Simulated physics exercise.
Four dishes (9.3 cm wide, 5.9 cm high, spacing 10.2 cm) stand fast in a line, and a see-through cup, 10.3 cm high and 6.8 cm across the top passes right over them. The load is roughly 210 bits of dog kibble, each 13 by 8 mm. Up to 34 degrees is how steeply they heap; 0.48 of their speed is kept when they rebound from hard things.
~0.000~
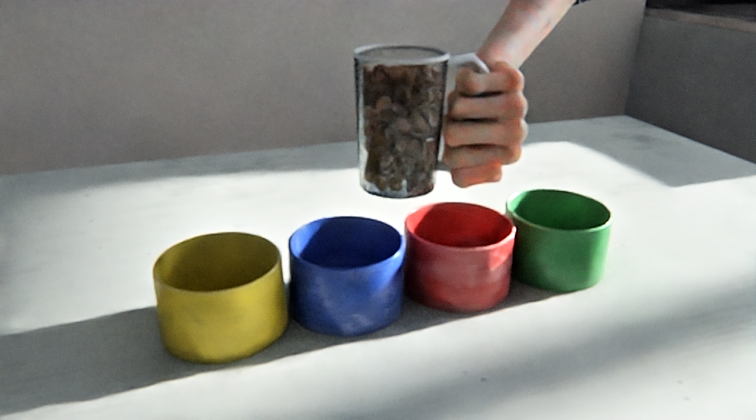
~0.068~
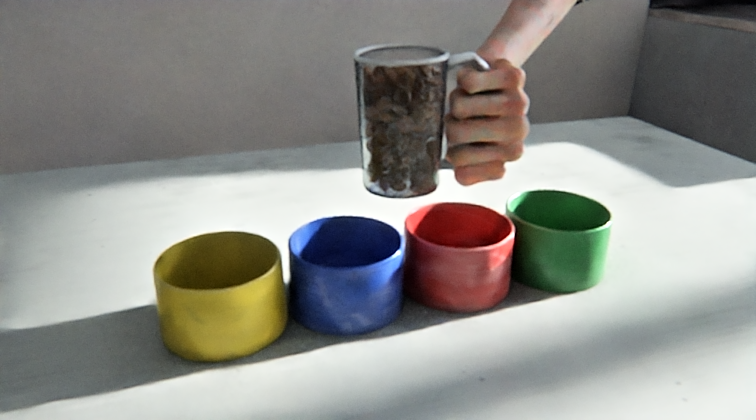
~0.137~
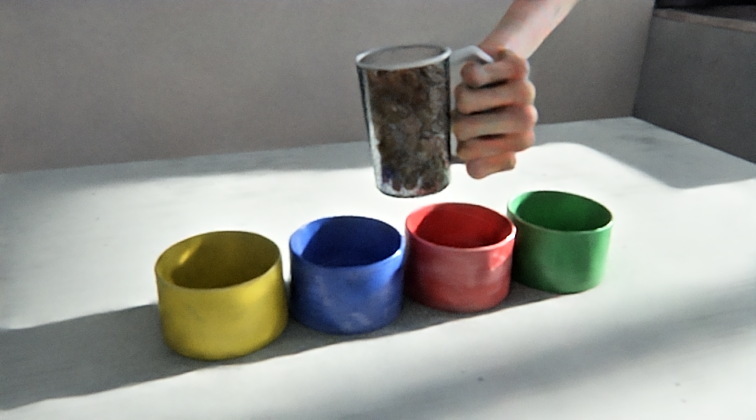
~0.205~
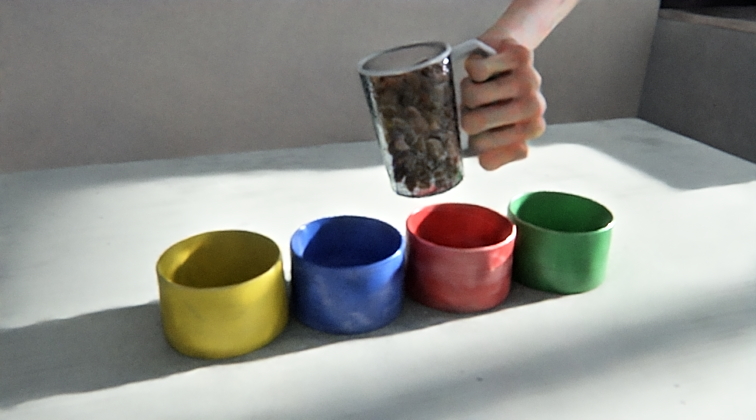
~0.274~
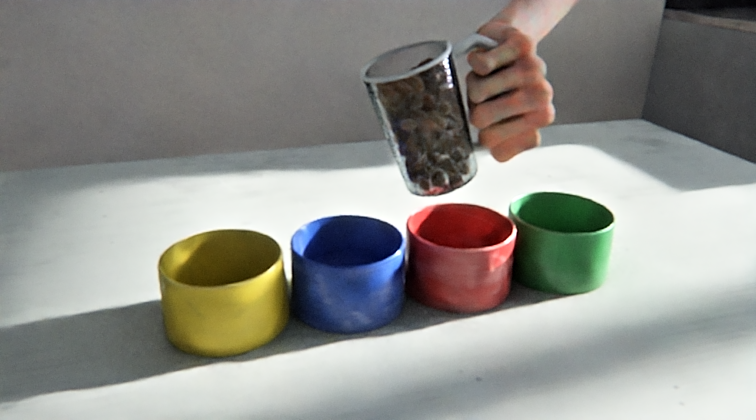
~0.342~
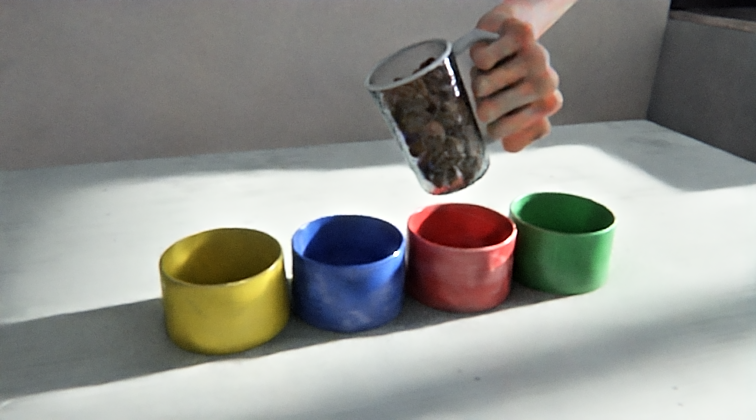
A hand at the upper right holds a clear cup full of brown pieces by its handle, above a pale tabletop seen from slightly above, against a plain grey wall. Below it, four open dishes stand in a row: yellow, blue, red and green from left to right. The cup starts upright, then leans steadily to the left while shifting slightly right, as the dishes and view stay almost still.
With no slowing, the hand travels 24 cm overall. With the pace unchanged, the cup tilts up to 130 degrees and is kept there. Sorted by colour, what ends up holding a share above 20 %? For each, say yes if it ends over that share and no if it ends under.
Red: It will be left with more than one in five. Blue: It will be left with one in five or fewer. Green: It will be left with one in five or fewer. Yellow: It will be left with one in five or fewer. Counter: It will be left with one in five or fewer.
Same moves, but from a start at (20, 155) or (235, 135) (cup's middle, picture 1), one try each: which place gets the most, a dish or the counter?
First try: Yellow; second try: Blue.
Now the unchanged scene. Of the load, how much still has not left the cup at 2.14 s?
Roughly 0 per cent, give or take.
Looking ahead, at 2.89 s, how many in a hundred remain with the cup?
About 0 percent of the load.
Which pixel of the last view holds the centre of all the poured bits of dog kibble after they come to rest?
My guess is close to (463, 256).
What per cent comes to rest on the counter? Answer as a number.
Roughly 5 per cent.
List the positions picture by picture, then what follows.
Cup at (399, 122), tilt 0 degrees, lip at (357, 56), moved 0.0 cm; middle of the pieces at (402, 126); yellow dish at (218, 260); blue dish at (346, 241); red dish at (459, 224); green dish at (558, 209), in the first picture.
Cup at (401, 122), tilt 2 degrees, lip at (357, 58), moved 0.2 cm; middle of the pieces at (404, 126), in the second picture.
Cup at (408, 122), tilt 7 degrees, lip at (359, 64), moved 0.7 cm; middle of the pieces at (411, 125), in the third picture.
Cup at (416, 122), tilt 14 degrees, lip at (361, 71), moved 1.3 cm; middle of the pieces at (419, 124), in the fourth picture.
Cup at (424, 121), tilt 20 degrees, lip at (364, 78), moved 2.0 cm; middle of the pieces at (428, 123), in the fifth picture.
Cup at (432, 121), tilt 27 degrees, lip at (368, 86), moved 2.6 cm; middle of the pieces at (436, 122); yellow dish at (222, 255); blue dish at (348, 239); red dish at (461, 225); green dish at (562, 212). Its pace works out near 95 degrees a second; the hand travels 9 cm a second, in the sixth picture.
Then, at 1.42 s, tilt 128 degrees; cup holds 55 %, red 40 %.
After 2.14 s, tilt 130 degrees; cup holds 0 %, red 95 %.
Then, at 2.89 s, tilt 130 degrees; cup holds 0 %, red 95 %.
At rest (3.2 s), red 95 %, blue 0 %, green 0 %, yellow 0 %, counter 5 %.
